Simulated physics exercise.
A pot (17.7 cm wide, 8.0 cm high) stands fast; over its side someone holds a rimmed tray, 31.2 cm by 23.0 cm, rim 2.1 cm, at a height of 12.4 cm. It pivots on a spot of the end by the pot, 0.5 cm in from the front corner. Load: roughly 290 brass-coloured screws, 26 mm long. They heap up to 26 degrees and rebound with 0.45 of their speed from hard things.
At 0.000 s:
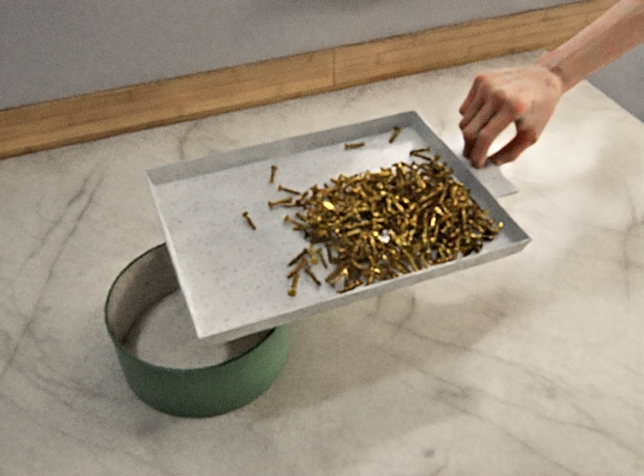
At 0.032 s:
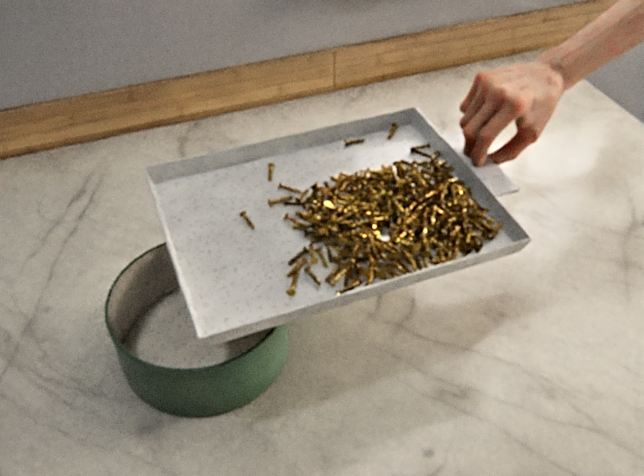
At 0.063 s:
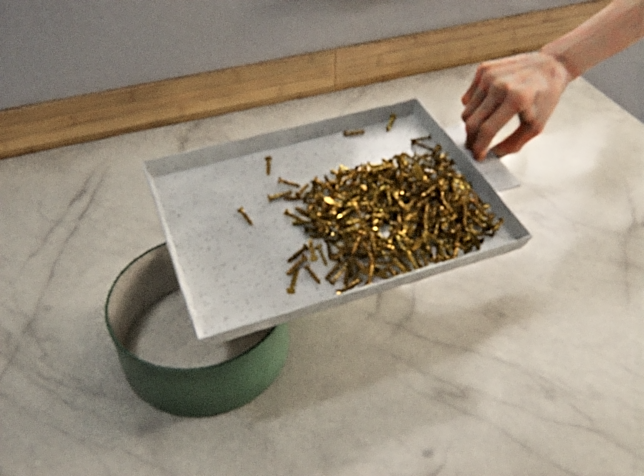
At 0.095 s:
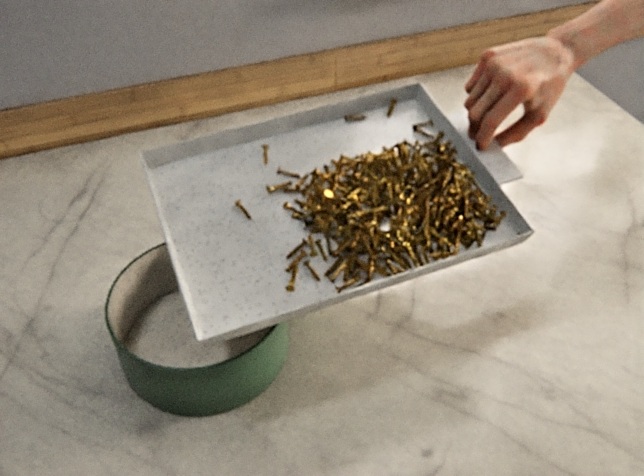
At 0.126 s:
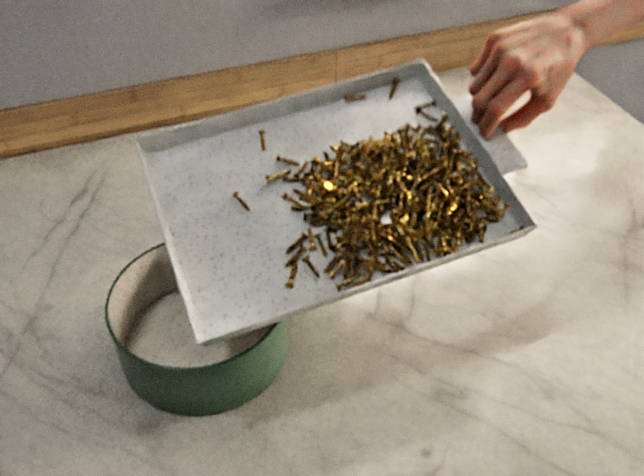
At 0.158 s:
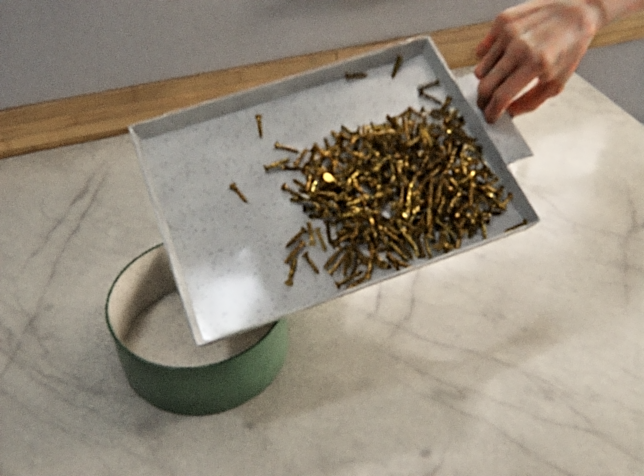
The clip opens on a hand holding a rimmed, pale grey tray of brass-coloured screws, its left end over a green pot on a marble surface. The hand raises the right end, slowly at first, then faster, steepening the tray's slant toward the pot while the screws stay heaped toward the right.
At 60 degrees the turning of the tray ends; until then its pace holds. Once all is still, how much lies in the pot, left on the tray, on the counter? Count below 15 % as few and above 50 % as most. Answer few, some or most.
Pot: Few, tray: Some, counter: Most.
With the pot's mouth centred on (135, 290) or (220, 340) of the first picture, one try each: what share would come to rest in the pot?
About 0 and 5 per cent.
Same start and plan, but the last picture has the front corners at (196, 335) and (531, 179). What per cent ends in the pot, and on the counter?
Pot 0, counter 90.
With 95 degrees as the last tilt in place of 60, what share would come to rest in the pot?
Then about 0 per cent.
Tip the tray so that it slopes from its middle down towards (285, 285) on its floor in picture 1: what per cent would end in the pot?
Some 0 per cent.
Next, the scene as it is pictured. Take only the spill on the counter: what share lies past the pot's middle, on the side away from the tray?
About 30 per cent.
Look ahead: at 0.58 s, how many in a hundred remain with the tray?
Some 45 per cent of the load.
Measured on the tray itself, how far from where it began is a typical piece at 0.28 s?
Some 0 cm.
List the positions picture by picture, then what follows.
Tray tilt 0 degrees, front corners at (203, 331) and (525, 237); middle of the pieces at (394, 218); pot at (197, 296), in the first frame.
Tray tilt 1 degrees, front corners at (203, 331) and (525, 236); middle of the pieces at (394, 217), in the second frame.
Tray tilt 3 degrees, front corners at (202, 332) and (526, 233), lowest corner left front; middle of the pieces at (395, 213), in the third frame.
Tray tilt 7 degrees, front corners at (202, 333) and (528, 228), lowest corner left front; middle of the pieces at (395, 205), in the fourth frame.
Tray tilt 13 degrees, front corners at (201, 335) and (530, 223), lowest corner left front; middle of the pieces at (396, 195), in the fifth frame.
Tray tilt 19 degrees, front corners at (200, 338) and (534, 217), lowest corner left front; middle of the pieces at (398, 186); pot at (197, 295). The tray's pace is about 195 degrees a second, in the sixth frame.
After 0.28 s, tilt 43 degrees; the tray holds 100 %, the pot 0 %.
After 0.36 s, tilt 56 degrees; the tray holds 100 %, the pot 0 %.
Then, at 0.58 s, tilt 60 degrees; the tray holds 45 %, the pot 0 %.
By 1.9 s all is still; pot 0 %, tray 20 %, counter 80 %.
